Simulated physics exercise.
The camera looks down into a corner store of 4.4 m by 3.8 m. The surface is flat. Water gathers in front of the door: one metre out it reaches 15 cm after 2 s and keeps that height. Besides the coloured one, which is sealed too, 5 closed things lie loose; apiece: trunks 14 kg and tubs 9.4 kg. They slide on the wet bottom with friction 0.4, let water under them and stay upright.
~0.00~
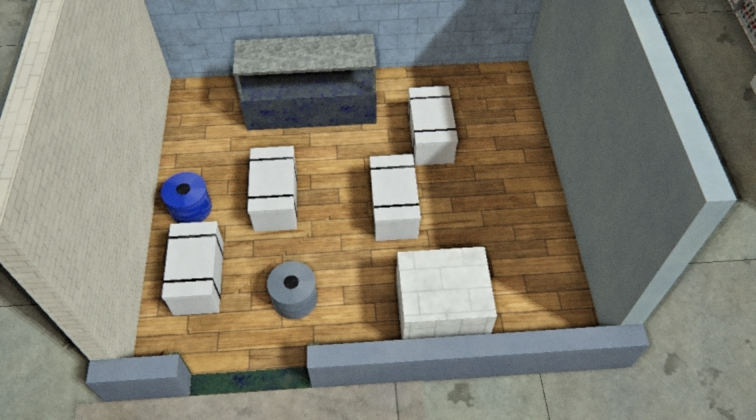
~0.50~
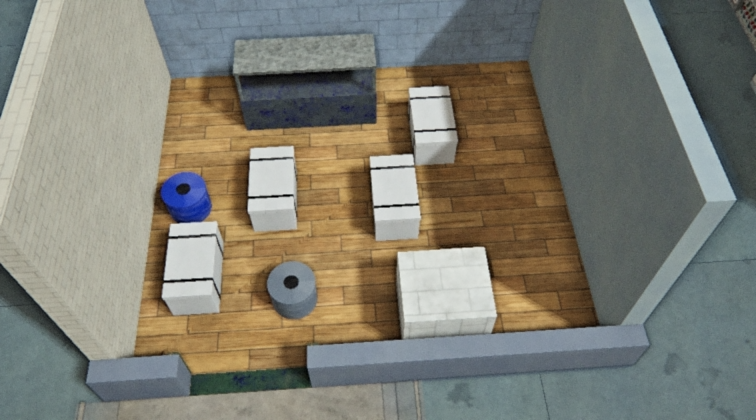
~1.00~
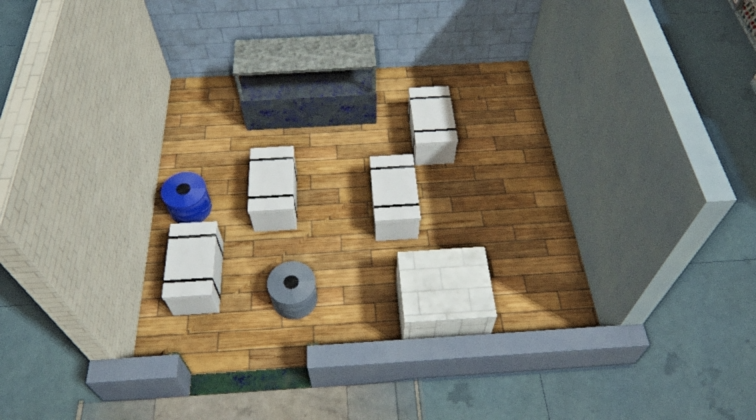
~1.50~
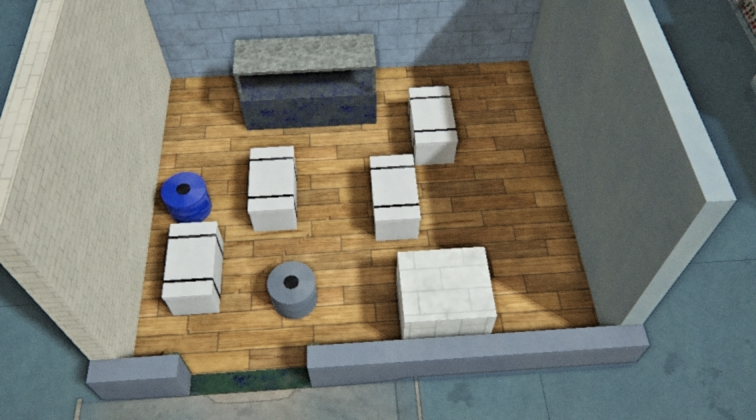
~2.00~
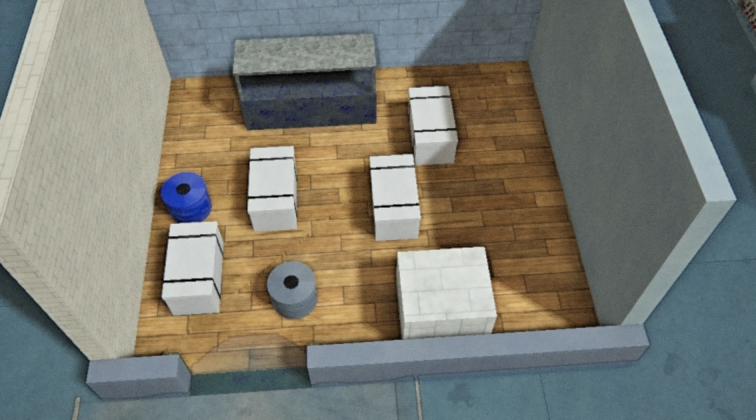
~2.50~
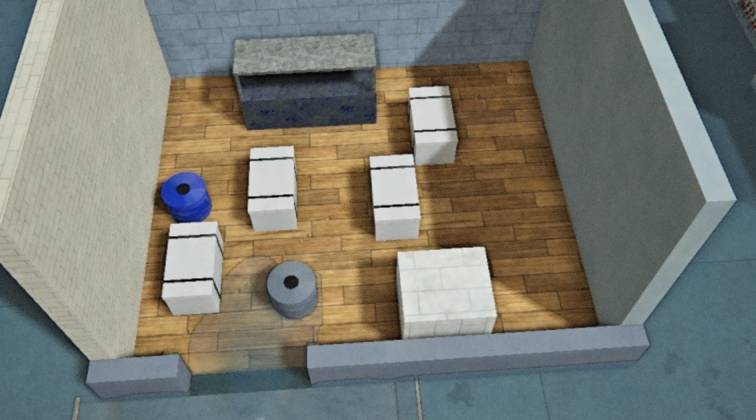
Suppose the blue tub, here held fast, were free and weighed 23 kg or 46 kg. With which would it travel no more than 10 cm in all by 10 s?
For it, the smaller load will do.
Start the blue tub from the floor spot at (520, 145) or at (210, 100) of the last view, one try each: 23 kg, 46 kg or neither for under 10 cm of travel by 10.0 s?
In that order: The smaller is enough; the smaller is enough.
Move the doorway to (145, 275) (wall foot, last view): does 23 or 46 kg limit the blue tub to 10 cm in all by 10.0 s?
In that case the smaller load will do.
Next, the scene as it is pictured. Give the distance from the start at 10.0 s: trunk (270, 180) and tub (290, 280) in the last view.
In turn: 200 cm, 300 cm.
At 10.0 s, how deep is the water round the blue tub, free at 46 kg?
Roughly 7 cm.
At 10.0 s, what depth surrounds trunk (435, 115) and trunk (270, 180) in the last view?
About 5 and 6 cm.
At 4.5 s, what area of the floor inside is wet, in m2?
Roughly 7.5 m2.
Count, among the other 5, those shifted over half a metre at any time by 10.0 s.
That makes 4.
After 3.5 s the blue tub would be 0 cm from its start with 23 kg and 0 cm from its start with 46 kg; 1 cm of water round it then.
After 4.5 s the blue tub would be 1 cm from its start with 23 kg and 0 cm from its start with 46 kg; 5 cm of water round it then.
After 7.0 s the blue tub would be 1 cm from its start with 23 kg and 0 cm from its start with 46 kg; 4 cm of water round it then.
After 10.0 s the blue tub would be 1 cm from its start with 23 kg and 0 cm from its start with 46 kg; 7 cm of water round it then.
